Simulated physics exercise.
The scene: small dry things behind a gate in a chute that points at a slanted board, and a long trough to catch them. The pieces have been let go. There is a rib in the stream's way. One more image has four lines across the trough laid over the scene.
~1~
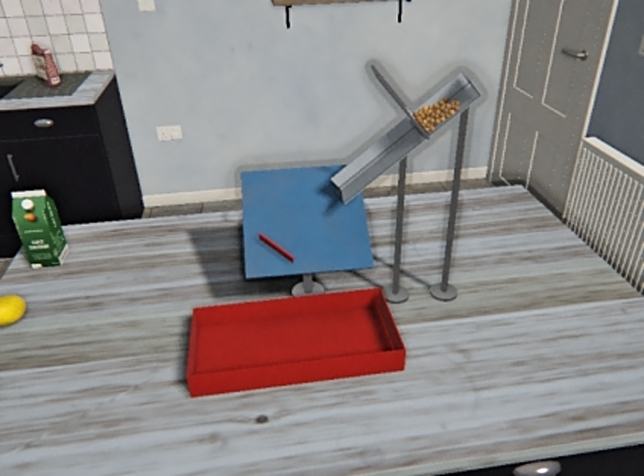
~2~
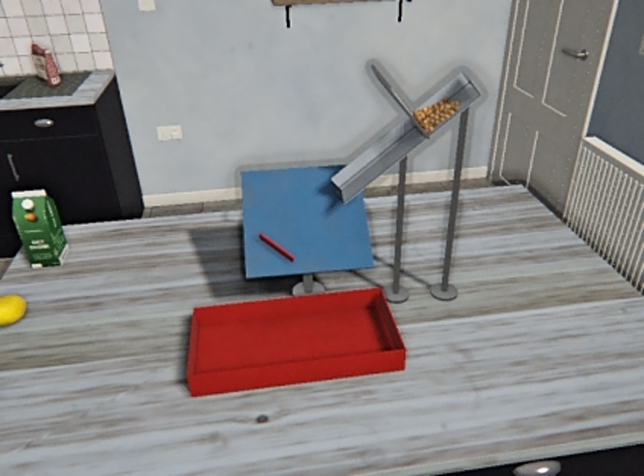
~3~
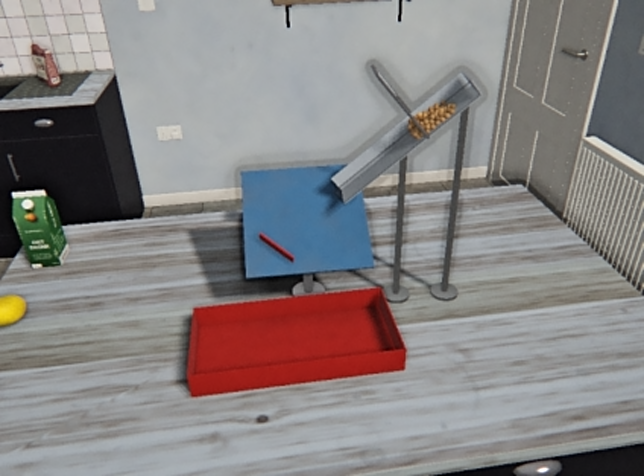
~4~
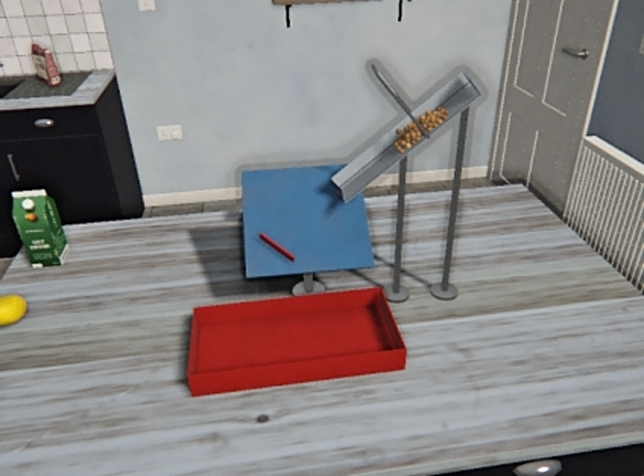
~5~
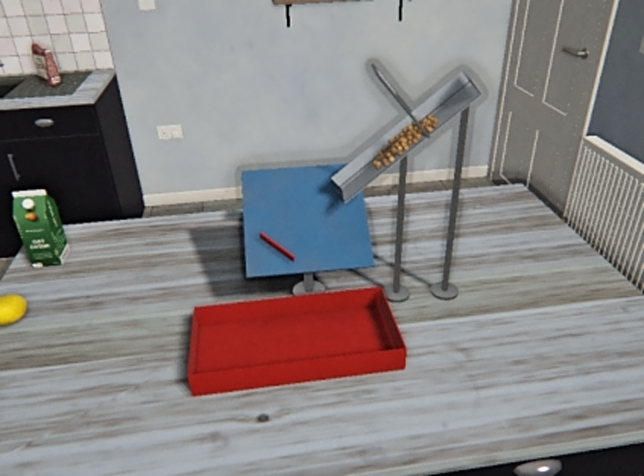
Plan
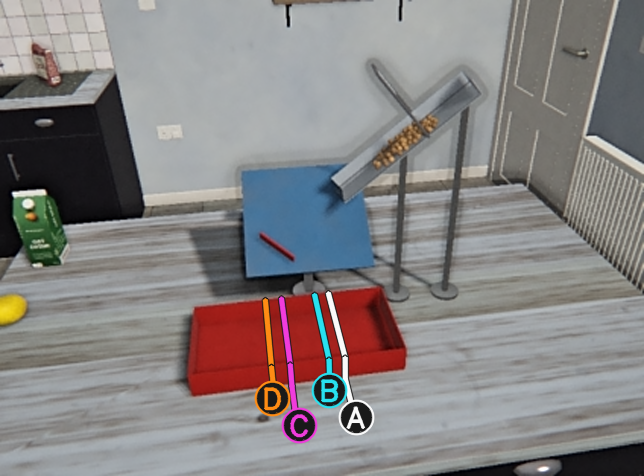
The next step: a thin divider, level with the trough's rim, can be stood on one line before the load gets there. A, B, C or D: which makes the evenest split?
Go for B.
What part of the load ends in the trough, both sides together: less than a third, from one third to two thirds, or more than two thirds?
More than two thirds.
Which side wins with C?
The right side.
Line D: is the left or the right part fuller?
The right side.
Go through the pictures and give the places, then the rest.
In the first picture, load behind the gate at (434, 115), round wooden beads; lip of the chute at (343, 197), sloping fairly steeply.
In the second picture, middle of the board at (305, 217), tilted fairly steeply; middle of its low edge at (311, 272); of its high edge at (300, 167).
In the third picture, front corners of the trough at (188, 377) and (406, 350), empty; front of the load at (413, 132).
In the fourth picture, middle of the load at (417, 129); its front at (399, 148), about a quarter of the way to the lip; rib from (260, 233) to (294, 257).
In the fifth picture, middle of the load at (407, 139); its front at (375, 163), about half of the way to the lip.
On the marked copy, line A crosses the front rim at (344, 356); line B crosses the front rim at (328, 358); line C crosses the front rim at (290, 363); line D crosses the front rim at (271, 366).
With A, of what is caught, most on the left of the divider, a small part on the right.
With B, of what is caught, about half on the left of the divider, about half on the right.
With C, of what is caught, a small part on the left of the divider, nearly all on the right.
With D, of what is caught, a small part on the left of the divider, nearly all on the right.
